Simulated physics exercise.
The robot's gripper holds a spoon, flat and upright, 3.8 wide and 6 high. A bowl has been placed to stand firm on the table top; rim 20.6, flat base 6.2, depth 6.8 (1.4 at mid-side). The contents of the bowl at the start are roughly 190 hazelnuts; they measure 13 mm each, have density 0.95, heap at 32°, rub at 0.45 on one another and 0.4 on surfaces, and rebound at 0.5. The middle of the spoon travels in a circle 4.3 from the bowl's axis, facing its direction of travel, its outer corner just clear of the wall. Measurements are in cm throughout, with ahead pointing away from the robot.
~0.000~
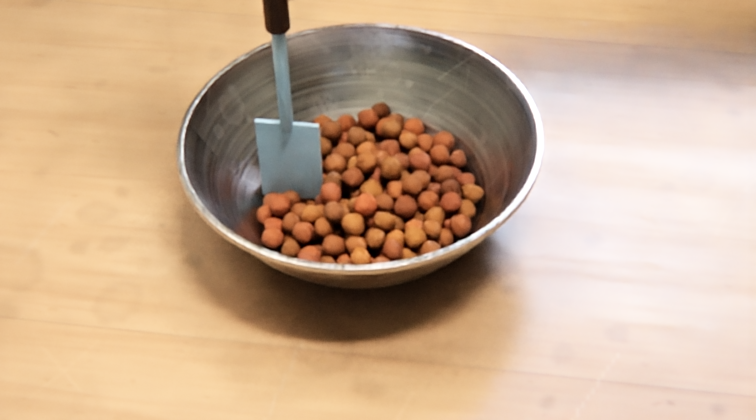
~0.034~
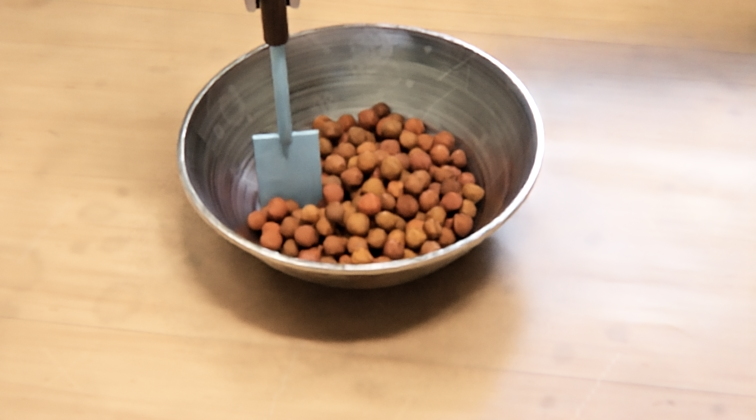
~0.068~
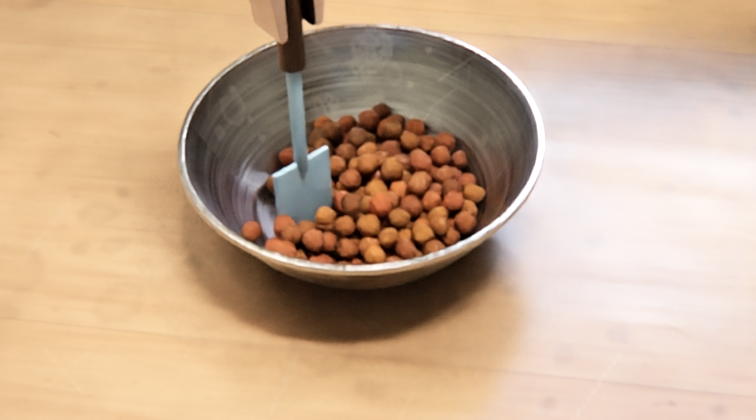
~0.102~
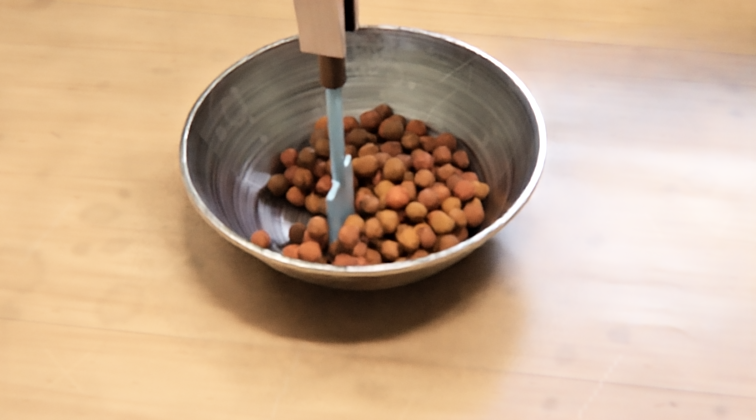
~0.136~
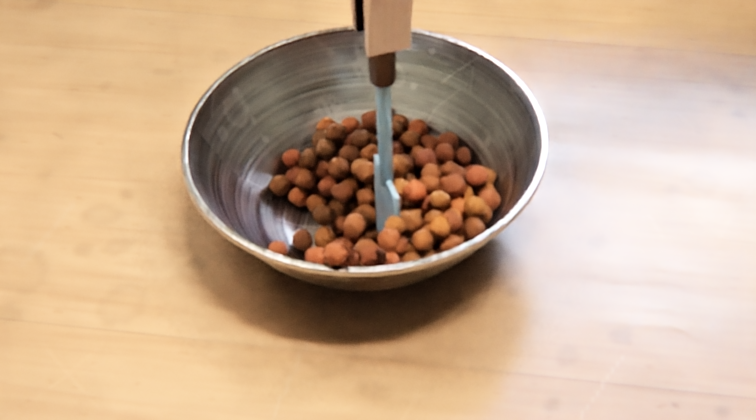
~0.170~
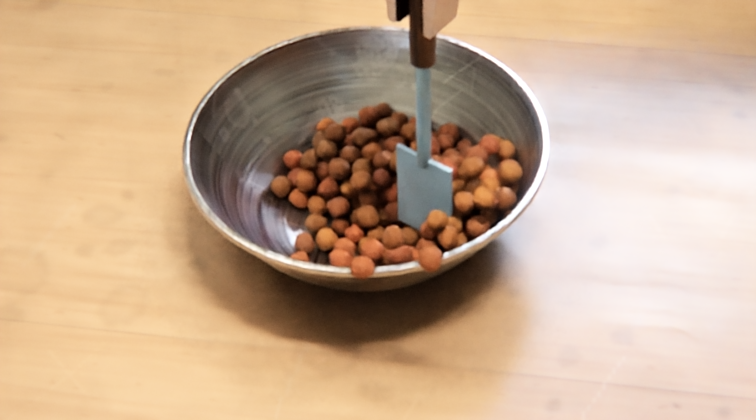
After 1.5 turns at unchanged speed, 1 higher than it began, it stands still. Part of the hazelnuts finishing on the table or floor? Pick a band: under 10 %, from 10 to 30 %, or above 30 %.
From 10 to 30 %.
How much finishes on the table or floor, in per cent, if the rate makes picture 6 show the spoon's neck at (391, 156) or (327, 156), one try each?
About 5 % for one try and about 0 % for the other, in order.
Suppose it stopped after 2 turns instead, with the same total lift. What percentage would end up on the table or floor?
It would be near 15 per cent.
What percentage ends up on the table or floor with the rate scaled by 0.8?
Estimated share: Near 5 per cent.
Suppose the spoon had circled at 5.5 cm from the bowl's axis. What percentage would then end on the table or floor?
Around 15 in a hundred, in that case.
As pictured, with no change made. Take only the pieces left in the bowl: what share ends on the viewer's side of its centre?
About 50 per cent.
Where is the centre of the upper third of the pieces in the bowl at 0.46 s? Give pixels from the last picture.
About (267, 218).
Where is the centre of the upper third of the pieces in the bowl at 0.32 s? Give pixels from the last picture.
About (337, 86) in the last picture.
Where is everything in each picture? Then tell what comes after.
Spoon neck at (285, 103), 0° round; upper third of the load around (379, 180), from x 265 to 470, top at y 110; 189 in the bowl, in the first picture.
Spoon neck at (284, 115), 15° round; upper third of the load around (378, 186), from x 255 to 470, top at y 110, in the second picture.
Spoon neck at (299, 141), 48° round; upper third of the load around (375, 201), from x 250 to 475, top at y 110, in the third picture.
Spoon neck at (338, 158), 83° round; upper third of the load around (385, 219), from x 260 to 475, top at y 115, in the fourth picture.
Spoon neck at (385, 156), 117° round; upper third of the load around (411, 220), from x 275 to 490, top at y 115, in the fifth picture.
Spoon neck at (424, 138), 151° round; upper third of the load around (455, 194), from x 280 to 510, top at y 110; 186 in the bowl, 3 in flight or on the tool, in the sixth picture.
After 0.32 s, 299° round, highest piece 14 above the table; 169 in the bowl, 4 on the table or floor, 16 in flight or on the tool.
After 0.46 s, 86° round, highest piece 11 above the table; 158 in the bowl, 23 on the table or floor, 8 in flight or on the tool.
After 0.74 s, 180° round, highest piece 4 above the table; 155 in the bowl, 34 on the table or floor.
After 1.44 s, 180° round, highest piece 4 above the table; 155 in the bowl, 34 on the table or floor.
At rest, 155 in the bowl, 34 on the table or floor. That is 18 % on the table or floor.
